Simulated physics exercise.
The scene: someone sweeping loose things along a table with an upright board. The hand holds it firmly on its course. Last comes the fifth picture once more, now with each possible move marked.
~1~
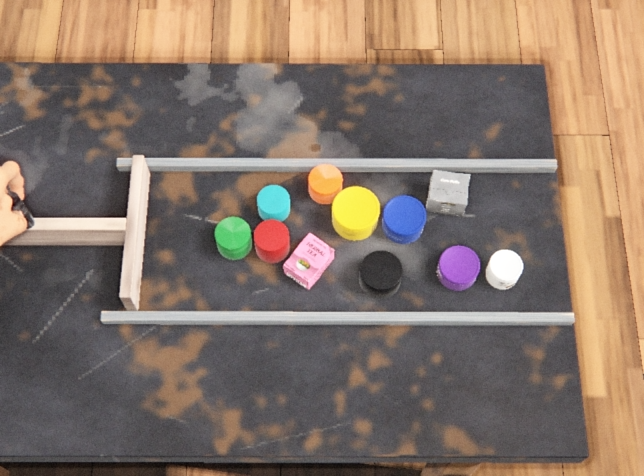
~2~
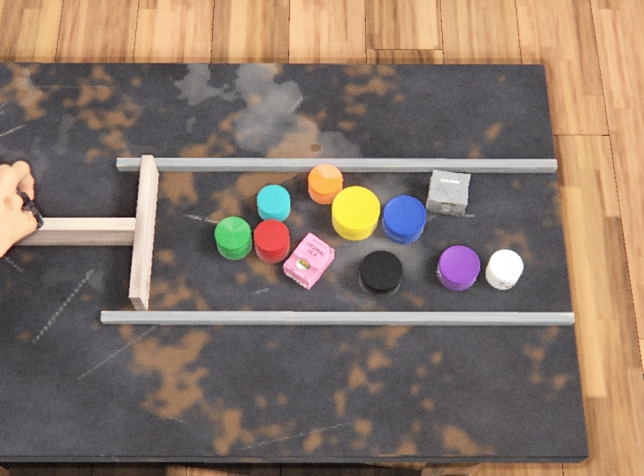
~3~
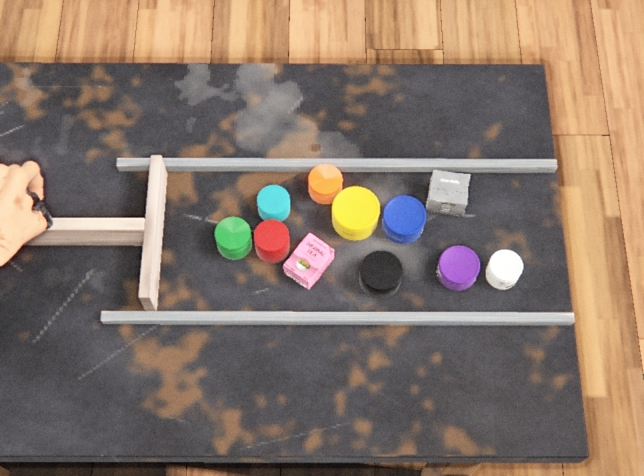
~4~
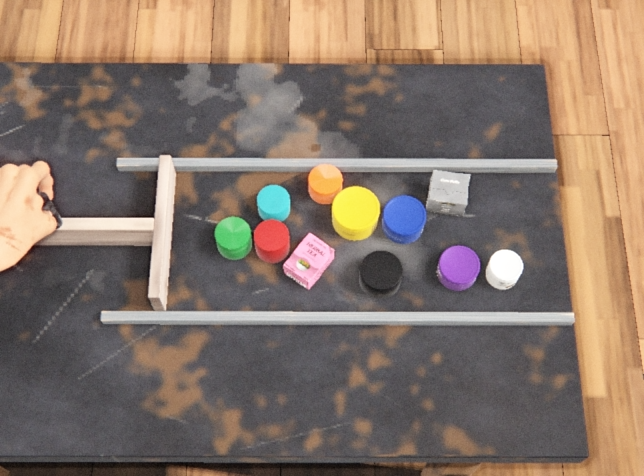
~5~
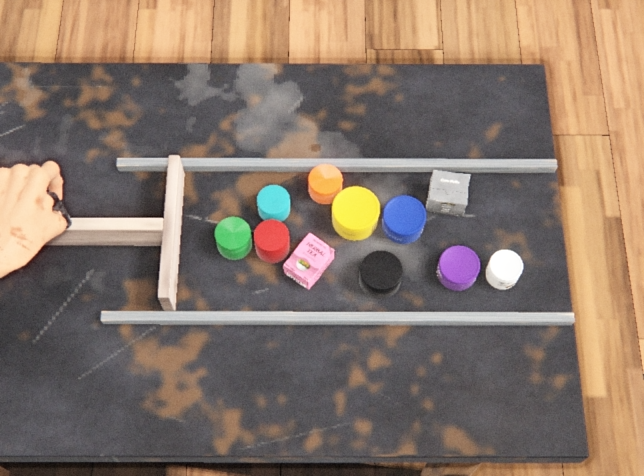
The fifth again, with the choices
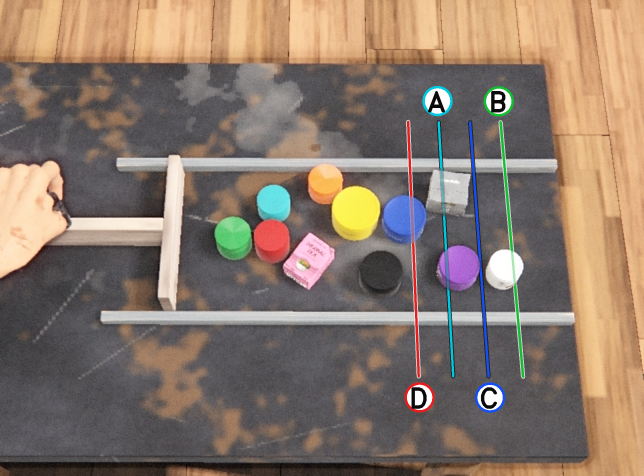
At first, a hand at the left grips the handle of an upright wooden board set between two rails, with colourful tubs and small packets spread out to its right. The hand then pushes the board slowly rightward, narrowing the gap to the green tin, while the loose things stay still.
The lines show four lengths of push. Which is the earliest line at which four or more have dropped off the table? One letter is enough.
Line B.
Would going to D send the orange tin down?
By then, no.
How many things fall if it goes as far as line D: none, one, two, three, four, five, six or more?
By then, none.
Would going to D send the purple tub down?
By then, no.
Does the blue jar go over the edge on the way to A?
No.
On the marked copy, A at (446, 242); B at (511, 242); C at (479, 242); D at (413, 242).
With B. Early on, board (293, 224); orange tin (338, 182); pink packet (335, 280).
Further on, board (415, 225); white tub (550, 271); blue jar (516, 225).
At the end, board (513, 225); blue jar over the edge; grey packet over the edge; six fallen.
As for the rest, A drops none; C drops only two; D drops none.
